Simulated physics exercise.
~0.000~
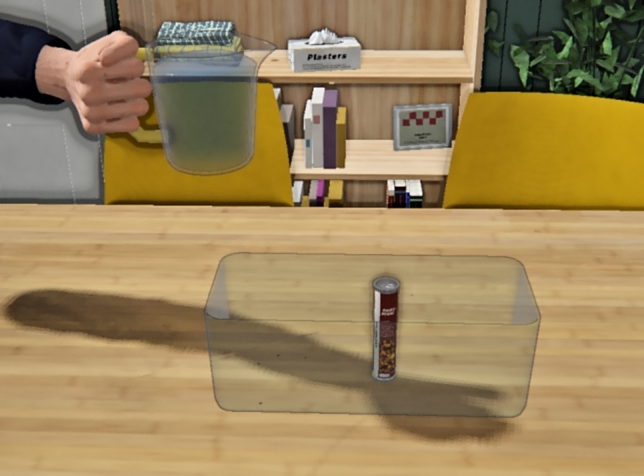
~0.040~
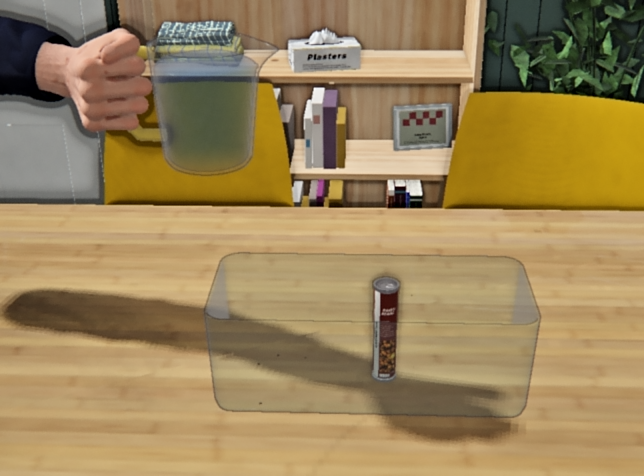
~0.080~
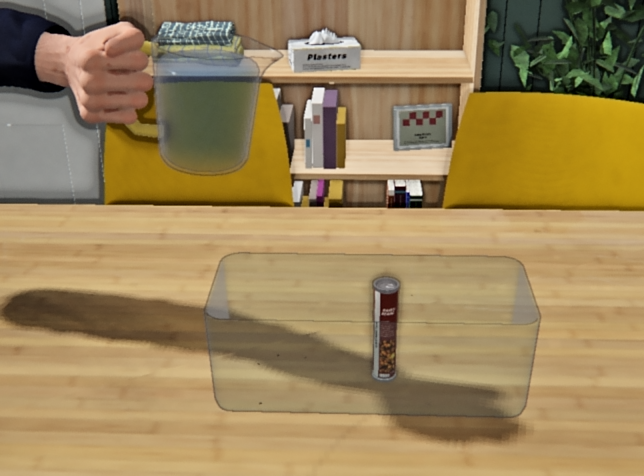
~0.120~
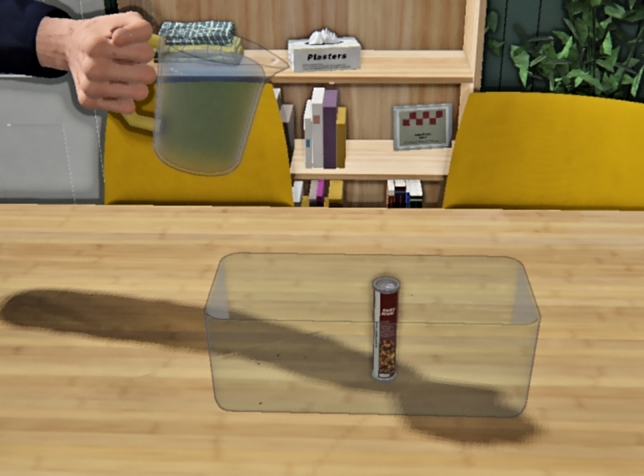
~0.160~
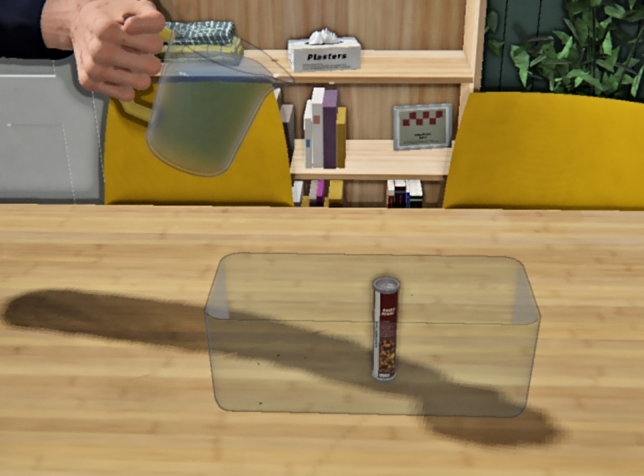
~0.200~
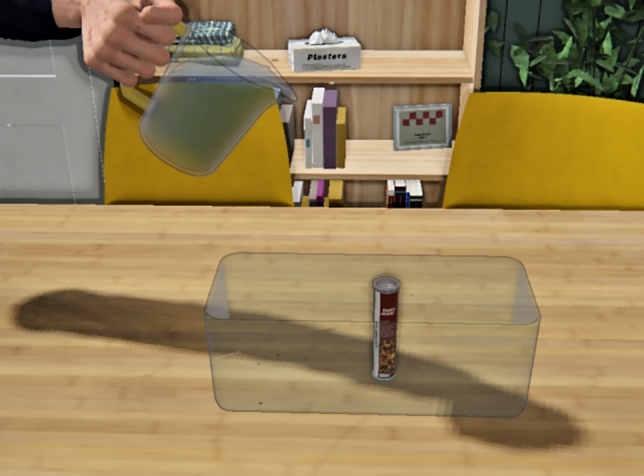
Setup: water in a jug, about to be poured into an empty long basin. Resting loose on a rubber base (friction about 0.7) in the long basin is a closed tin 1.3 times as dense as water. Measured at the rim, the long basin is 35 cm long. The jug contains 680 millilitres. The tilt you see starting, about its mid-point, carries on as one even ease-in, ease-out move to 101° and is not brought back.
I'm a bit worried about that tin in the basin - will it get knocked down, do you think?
Yes, I think it will go over.
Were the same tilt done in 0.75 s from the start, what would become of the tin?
The tin would overturn.
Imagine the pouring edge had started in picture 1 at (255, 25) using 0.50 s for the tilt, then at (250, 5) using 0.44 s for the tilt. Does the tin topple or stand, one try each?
Run one: It tumbles. Run two: It tumbles.
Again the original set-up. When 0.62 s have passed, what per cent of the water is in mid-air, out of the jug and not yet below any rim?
Estimate: About 26 in a hundred.
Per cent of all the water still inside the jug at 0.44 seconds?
Close to 52 in a hundred.
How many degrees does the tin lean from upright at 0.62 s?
The tilt comes to near 5°.
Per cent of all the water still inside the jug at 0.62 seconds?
16 per cent or thereabouts.
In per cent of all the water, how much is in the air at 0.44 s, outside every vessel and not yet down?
I'd say close to 40 per cent.
By 0.44 s the tilt is 97° and 52 per cent is still to pour; the tin stands where it began.
By 0.62 s the tilt is 101° and 15 per cent is still to pour; the tin stands 3 cm from where it began.
By 0.80 s the tilt is 101° and 3 per cent is still to pour; the tin leans 53°.
By 1.00 s the tilt is 101° and 0 per cent is still to pour; the tin lies on its side.
At rest the tin lies on its side.
